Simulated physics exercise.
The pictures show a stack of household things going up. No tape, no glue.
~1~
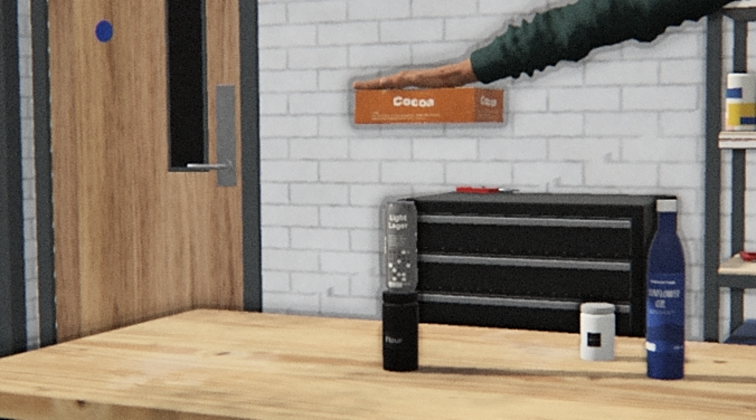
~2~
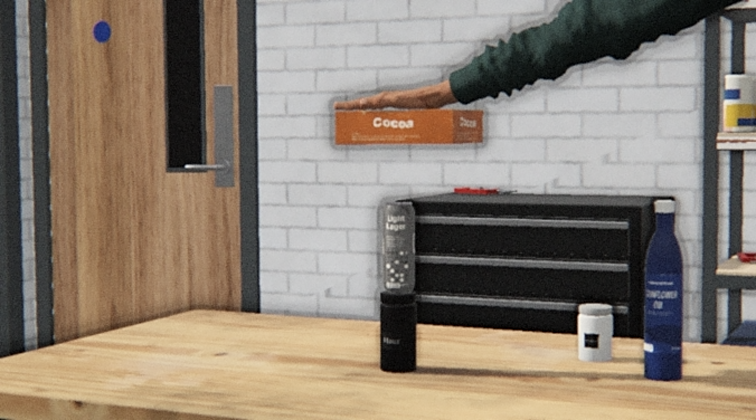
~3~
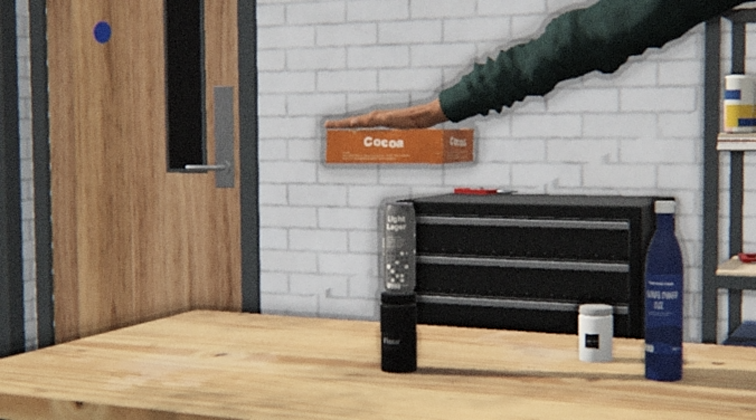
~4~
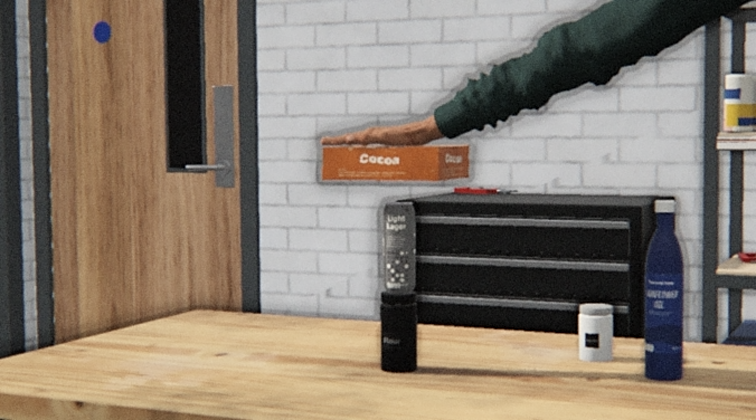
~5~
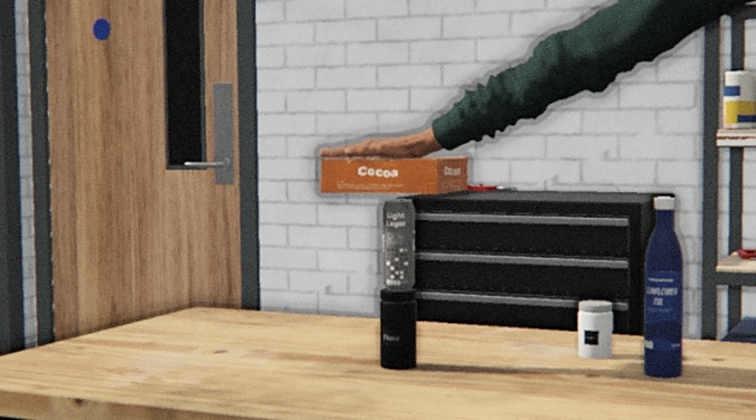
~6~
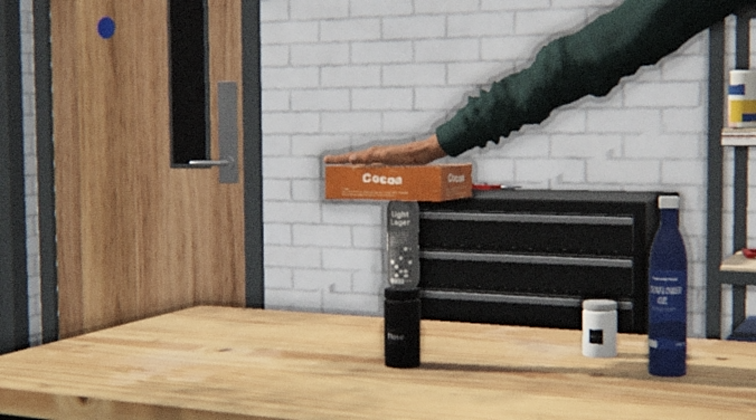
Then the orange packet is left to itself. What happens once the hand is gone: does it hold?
As it turns out, it holds.
Then, 0.20 s on from there, no change.
Then, 0.40 s on from there, orange packet resting near (399, 182).
In the end, all 5 unmoved. At the end, from the last picture's camera, orange packet near (399, 182). The pile keeps its balance.
